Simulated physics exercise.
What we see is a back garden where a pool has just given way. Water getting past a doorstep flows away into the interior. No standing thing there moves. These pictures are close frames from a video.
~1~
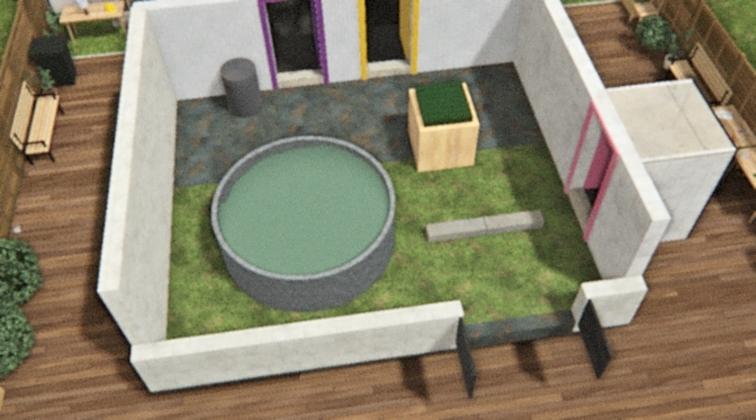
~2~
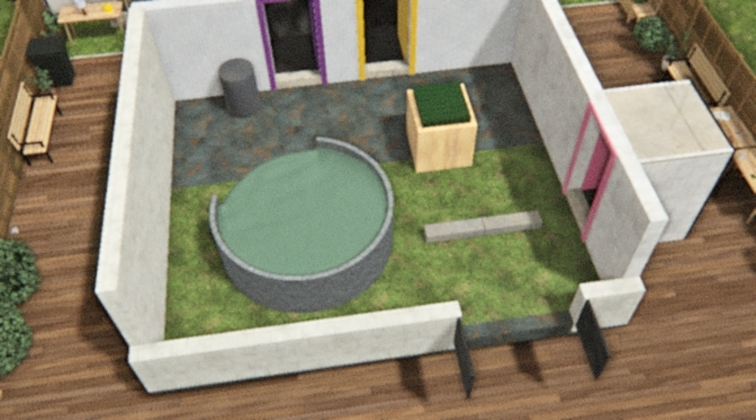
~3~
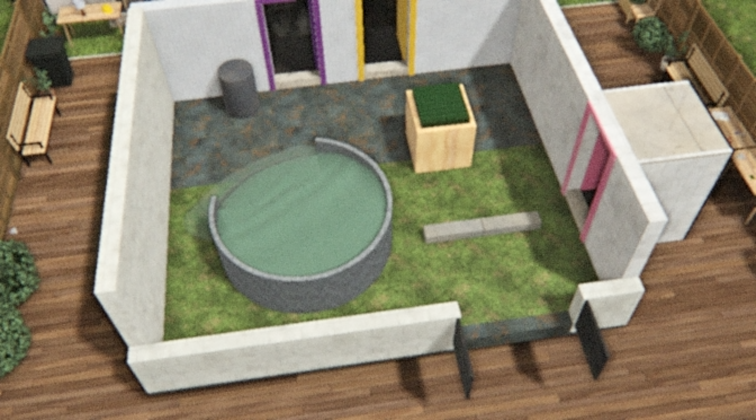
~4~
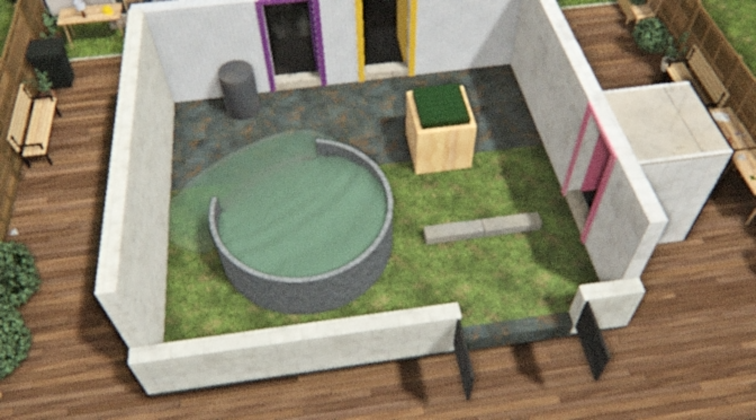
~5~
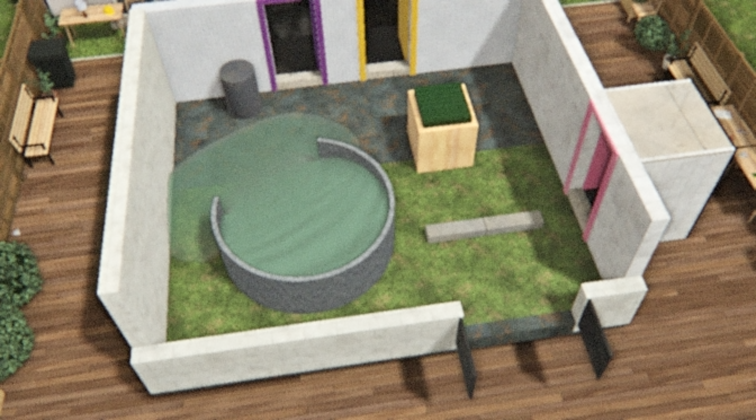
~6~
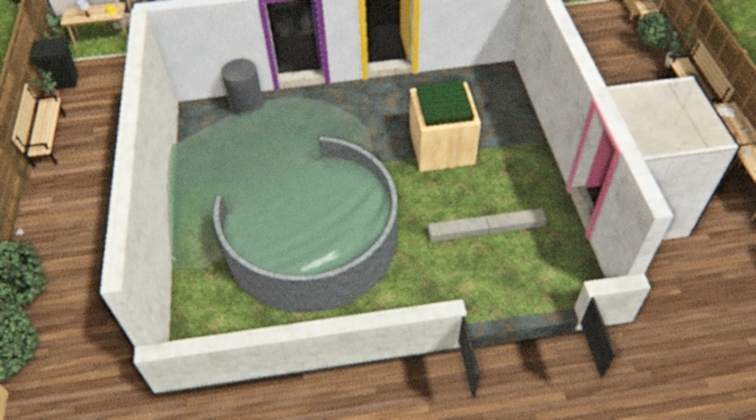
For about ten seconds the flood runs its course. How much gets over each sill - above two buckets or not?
Result: Purple door: Over two pails; pink door: Two pails at most; yellow door: Two pails at most.
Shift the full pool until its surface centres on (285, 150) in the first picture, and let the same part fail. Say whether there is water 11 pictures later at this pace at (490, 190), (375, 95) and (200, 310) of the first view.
Bone-dry, soaked, bone-dry.
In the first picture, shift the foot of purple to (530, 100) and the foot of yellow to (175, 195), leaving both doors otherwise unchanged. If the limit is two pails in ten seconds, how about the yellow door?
Well, the yellow door crosses the line.
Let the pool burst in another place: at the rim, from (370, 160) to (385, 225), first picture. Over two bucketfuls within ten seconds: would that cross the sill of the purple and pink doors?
As it plays out, the purple door remains below and the pink door rises above.
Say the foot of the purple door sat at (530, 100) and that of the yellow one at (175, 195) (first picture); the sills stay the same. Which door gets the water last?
I'd go with the one in pink.
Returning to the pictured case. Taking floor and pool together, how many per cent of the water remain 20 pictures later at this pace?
That works out to about 96 per cent.
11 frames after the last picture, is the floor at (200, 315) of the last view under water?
Lab note - point status: Swamped.
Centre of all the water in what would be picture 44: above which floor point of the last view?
Somewhere around (341, 186) in the last view.
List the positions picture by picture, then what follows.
The first frame shows still water in the round pool at (304, 205).
In the second frame, the front is at a hidden place, out from the gap on the round pool's far side.
In the third frame, the front is at (194, 230), out from the gap on the round pool's far side.
In the fourth frame, the front is at (169, 232), out from the gap on the round pool's far side.
In the fifth frame, the front is at (341, 126), out from the gap on the round pool's far side.
In the sixth frame, water pours out on the round pool's far side and has run to (324, 103).
A moment on, water covers 35 % of the floor; the purple door over two buckets in, the pink door not reached, the yellow door not reached.
Next, water covers 40 % of the floor; the purple door far over two buckets in, the pink door not reached, the yellow door wet at the sill, nothing in.
Then, water covers 60 % of the floor; the purple door far over two buckets in, the pink door not reached, the yellow door wet at the sill, nothing in.
Later, water covers 85 % of the floor; the purple door far over two buckets in, the pink door wet at the sill, nothing in, the yellow door wet at the sill, nothing in.
In the end, water covers 95 % of the floor; the purple door far over two buckets in, the pink door under two buckets in, the yellow door under two buckets in.
